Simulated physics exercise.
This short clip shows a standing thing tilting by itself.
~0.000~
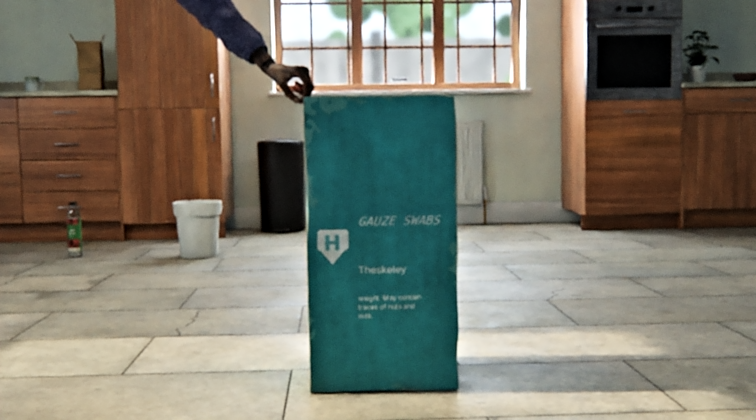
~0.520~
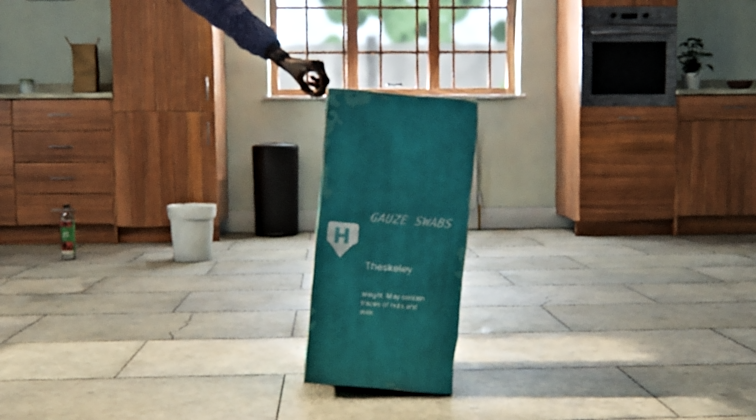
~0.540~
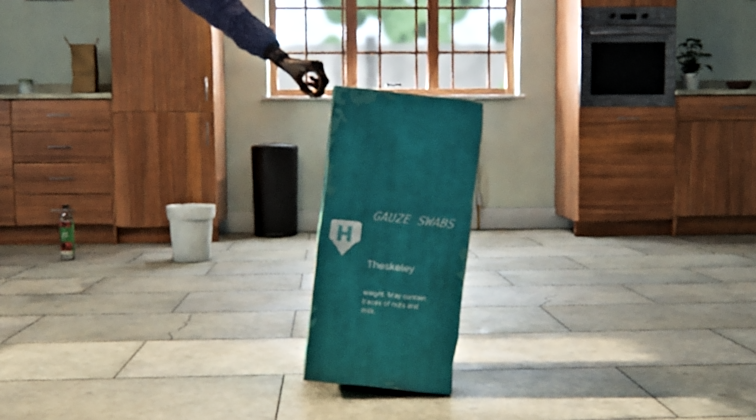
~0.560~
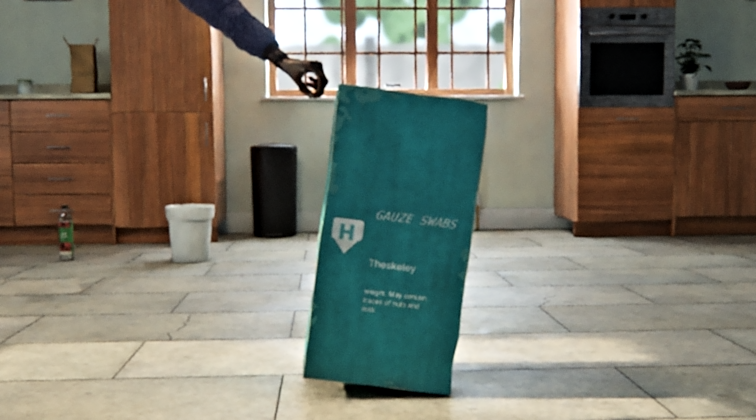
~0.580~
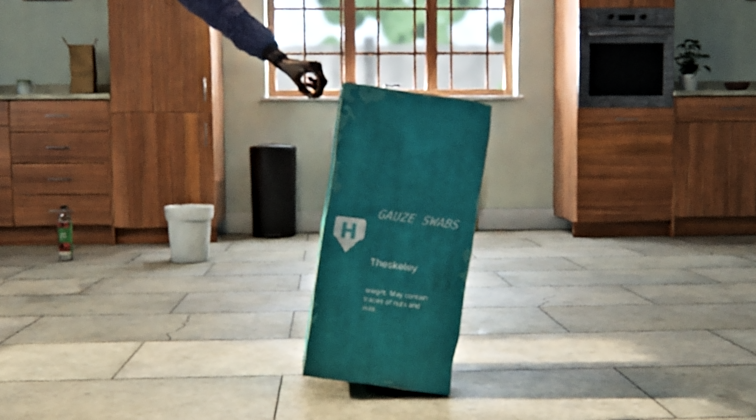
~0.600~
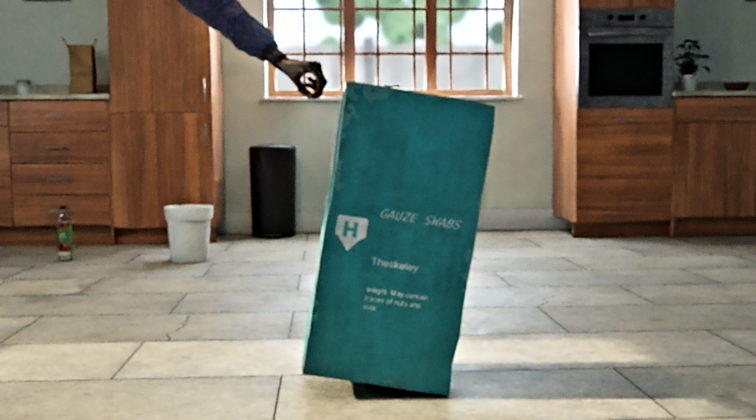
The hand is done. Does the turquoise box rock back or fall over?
It's going to right itself once it's let go.
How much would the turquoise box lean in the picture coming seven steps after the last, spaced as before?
Around 12°.
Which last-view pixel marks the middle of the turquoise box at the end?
The middle ends up near (370, 243).
After 0.94 s, turquoise box 4° off upright near (381, 238).
After 1.22 s, turquoise box 4° off upright near (361, 240).
In the end (2.0 s), the turquoise box settles on its feet, near (370, 243).
